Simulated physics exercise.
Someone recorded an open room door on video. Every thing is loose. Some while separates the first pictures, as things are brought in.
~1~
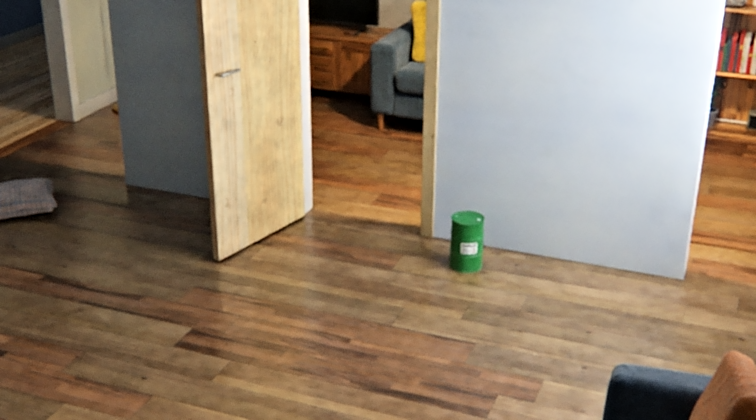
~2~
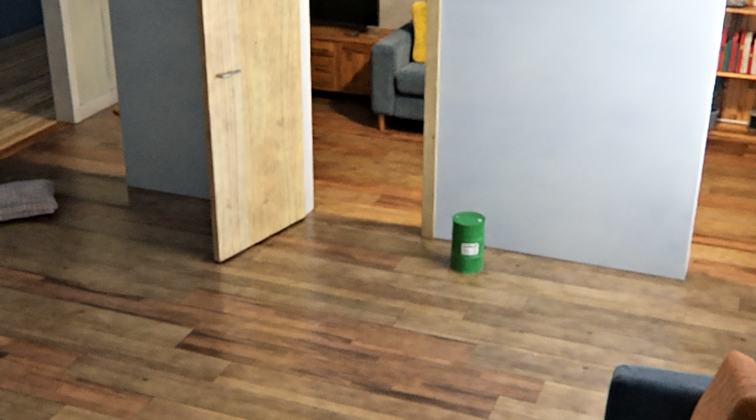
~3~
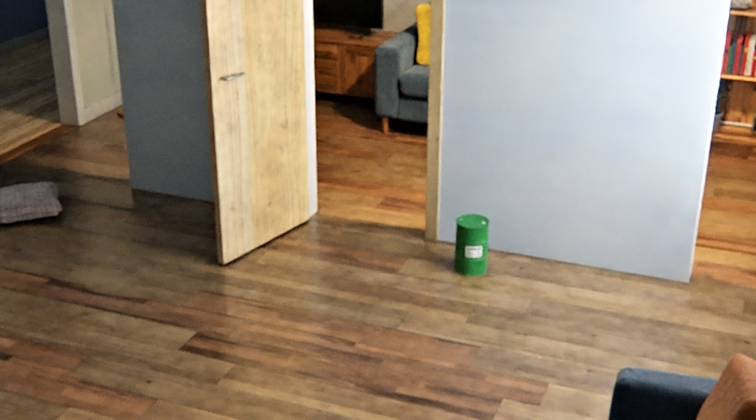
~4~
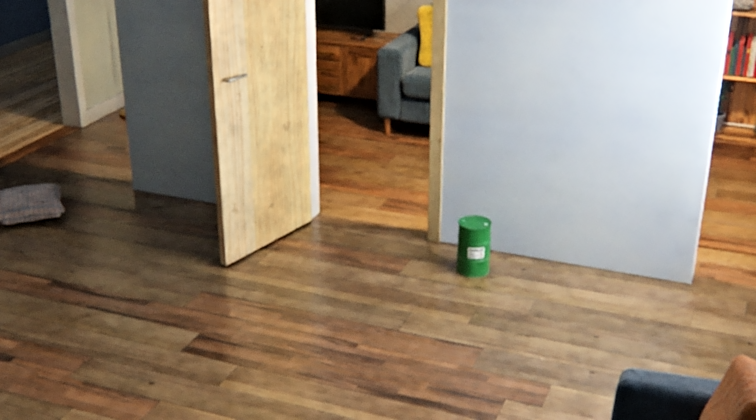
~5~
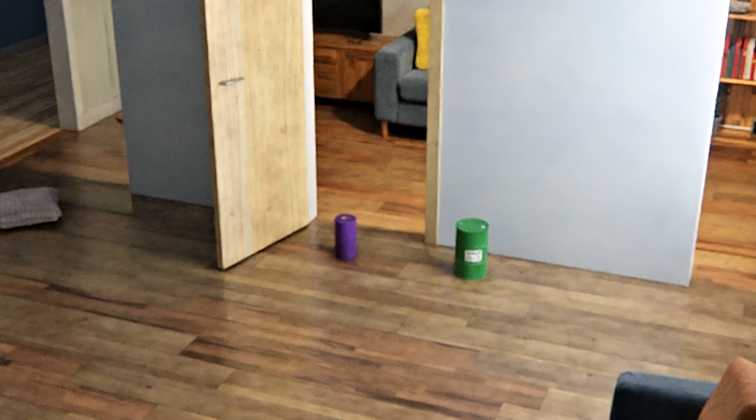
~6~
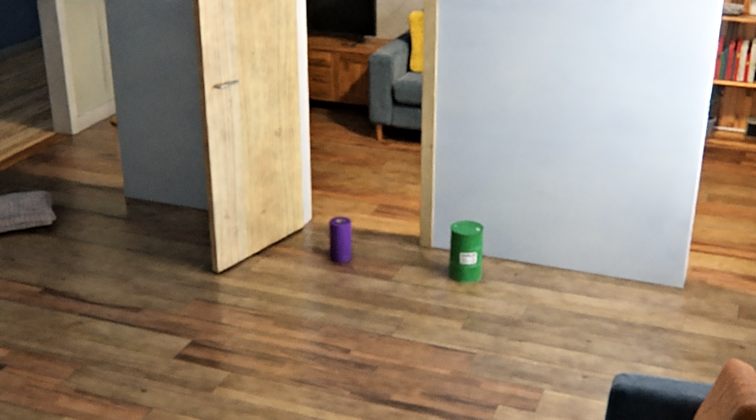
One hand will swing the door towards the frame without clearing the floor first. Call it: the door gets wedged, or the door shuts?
It shuts.
Then, 1.60 s later than the last frame, door at 49°.
Then, 2.20 s later than the last frame, door at 19°; purple roll moved well along near (377, 229).
When it is over, door at 0°; moved from the start, purple roll; green canister as before. End places, in pixels of the last picture, purple roll near (397, 216).
